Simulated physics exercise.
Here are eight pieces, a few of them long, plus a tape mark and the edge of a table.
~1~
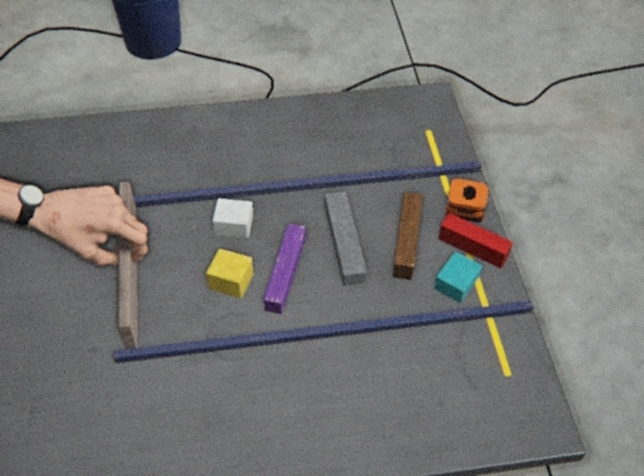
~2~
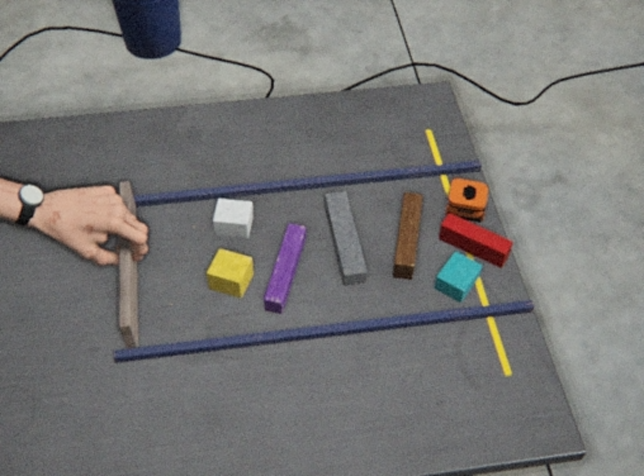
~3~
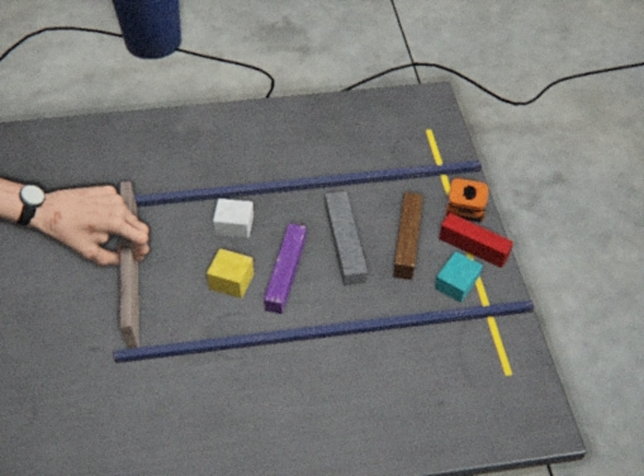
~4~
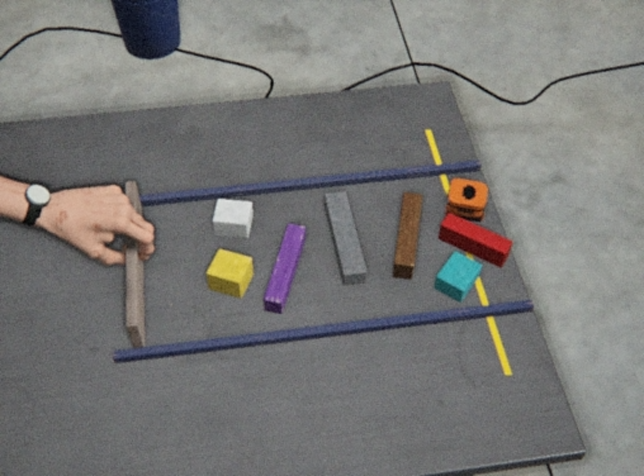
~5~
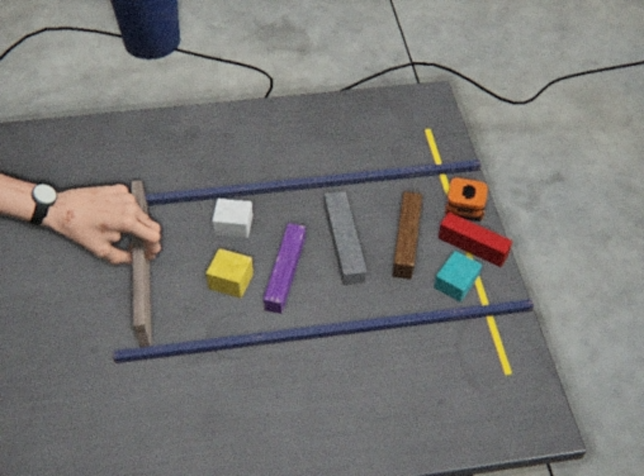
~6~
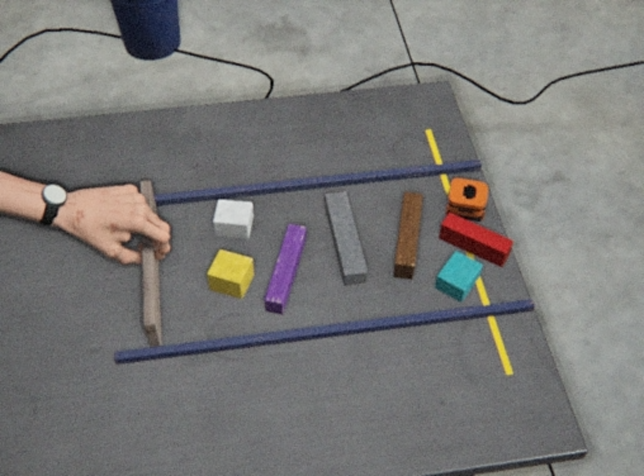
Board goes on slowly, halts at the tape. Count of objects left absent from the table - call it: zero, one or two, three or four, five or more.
My call is five or more.
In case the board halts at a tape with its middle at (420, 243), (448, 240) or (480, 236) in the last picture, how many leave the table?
The three tries give 2, 5 and 6.
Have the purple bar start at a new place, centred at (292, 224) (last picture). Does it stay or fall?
In that case it keeps its place.
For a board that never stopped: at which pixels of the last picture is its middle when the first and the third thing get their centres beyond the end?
Around (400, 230); afterwards around (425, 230).
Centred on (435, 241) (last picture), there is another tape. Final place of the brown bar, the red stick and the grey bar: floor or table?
The brown bar topples off, the red stick topples off, and the grey bar stays put.
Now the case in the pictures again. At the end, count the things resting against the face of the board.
2 are in contact with it.
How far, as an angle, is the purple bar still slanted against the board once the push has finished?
I'd put it at about 0°.
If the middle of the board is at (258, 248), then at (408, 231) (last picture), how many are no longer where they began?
Up to then 3, and up to the other point 8.
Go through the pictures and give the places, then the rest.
In the first picture, orange case (467, 201); red stick (475, 241); turquoise block (458, 277); board (128, 262); tape (464, 239).
In the second picture, red stick (475, 241); yellow block (230, 274).
In the third picture, turquoise block (458, 277); white block (234, 219).
In the fourth picture, orange case (467, 200); board (135, 262).
In the fifth picture, red stick (474, 240); brown bar (407, 234).
In the sixth picture, orange case (467, 200); red stick (475, 240); turquoise block (459, 276); board (150, 261); tape (464, 238).
Early on, none off yet; orange case at rest near (467, 200); red stick at rest near (475, 240); turquoise block at rest near (459, 276).
A while later, none off yet; orange case moving near (474, 198); red stick travelled a little near (496, 240); turquoise block travelled a little near (473, 280).
Finally, the number that fall off is five or more; lost, grey bar, brown bar, turquoise block, red stick and orange case.
